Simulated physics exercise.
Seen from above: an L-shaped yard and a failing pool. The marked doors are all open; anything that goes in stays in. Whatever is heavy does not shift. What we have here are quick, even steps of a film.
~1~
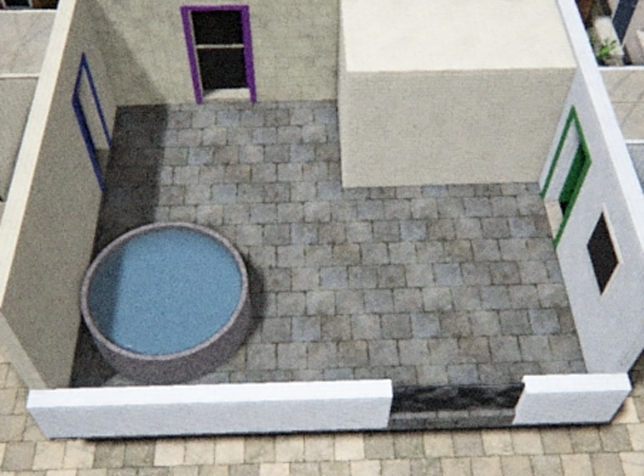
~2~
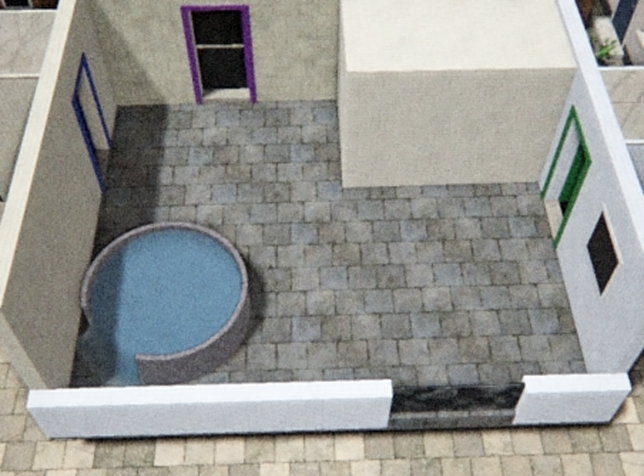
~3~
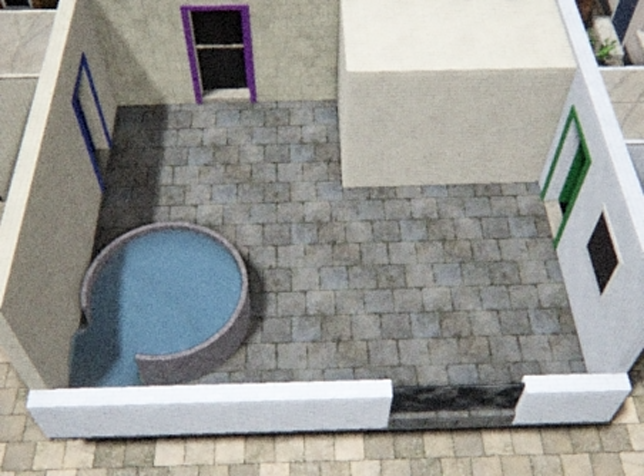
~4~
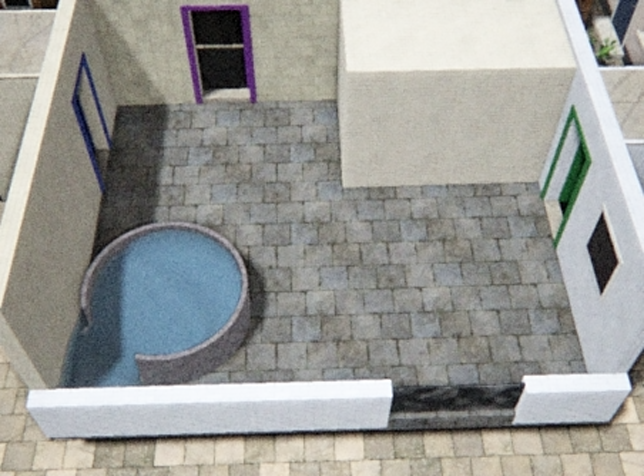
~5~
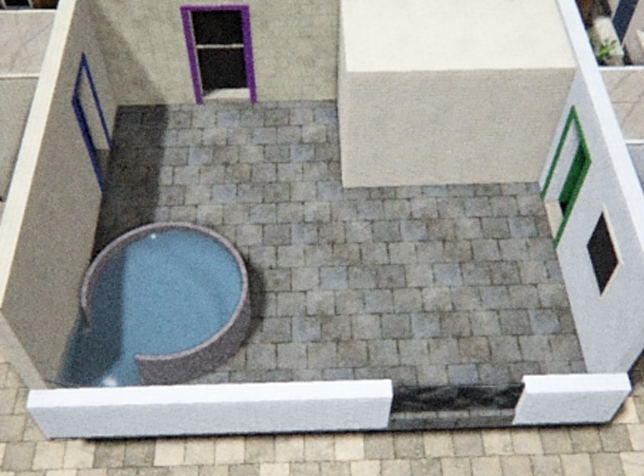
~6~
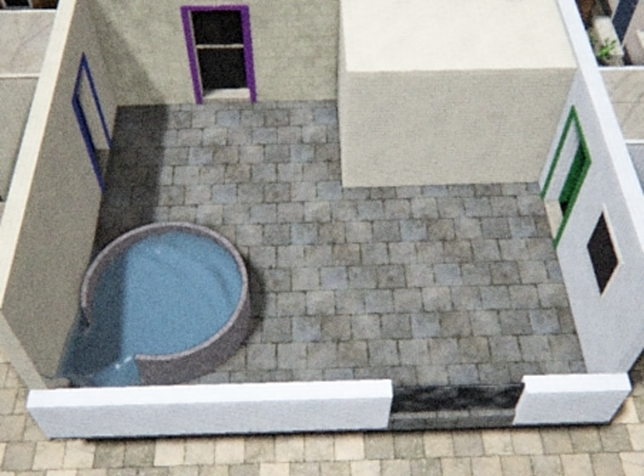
A walled, L-shaped yard of grey paving is seen from above, with a pale block filling its back right corner and a low white wall along the front. A round pool of blue water sits at the left, near a blue-framed opening, with a purple-framed one behind and a green-framed one at right. The pool's front left rim opens and water pours through, spreading beside the left wall, while the camera stays still.
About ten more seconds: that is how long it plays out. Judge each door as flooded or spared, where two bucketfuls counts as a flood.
The blue door is spared, the purple door is spared, the green door is flooded.
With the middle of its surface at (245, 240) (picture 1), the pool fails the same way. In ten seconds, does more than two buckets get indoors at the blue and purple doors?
The blue door tops the threshold and the purple door remains within limit.
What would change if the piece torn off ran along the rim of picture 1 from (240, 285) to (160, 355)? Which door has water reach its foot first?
The green-painted one.
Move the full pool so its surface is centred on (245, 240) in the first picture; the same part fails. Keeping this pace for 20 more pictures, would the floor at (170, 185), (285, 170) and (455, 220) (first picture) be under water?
So, in the order given, I'd say soaked through, unaffected, unaffected.
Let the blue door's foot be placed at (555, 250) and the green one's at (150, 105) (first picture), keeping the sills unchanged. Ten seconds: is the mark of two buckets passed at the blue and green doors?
Note: Blue door lets too much through; green door lets too much through.
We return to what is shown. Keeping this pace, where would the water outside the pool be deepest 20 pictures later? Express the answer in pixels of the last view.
I'd put it around (75, 357).
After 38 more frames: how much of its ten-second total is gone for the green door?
Estimate: Some 25 per cent.
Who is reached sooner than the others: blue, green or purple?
Answer: The blue-painted one.
A moment on, water covers 10 % of the floor; the blue door not reached, the purple door not reached, the green door not reached.
Next, water covers 30 % of the floor; the blue door wet at the sill, nothing in, the purple door not reached, the green door not reached.
Then, water covers 60 % of the floor; the blue door wet at the sill, nothing in, the purple door wet at the sill, nothing in, the green door not reached.
Later, water covers 80 % of the floor; the blue door wet at the sill, nothing in, the purple door wet at the sill, nothing in, the green door under two buckets in.
In the end, water covers 100 % of the floor; the blue door under two buckets in, the purple door wet at the sill, nothing in, the green door over two buckets in.
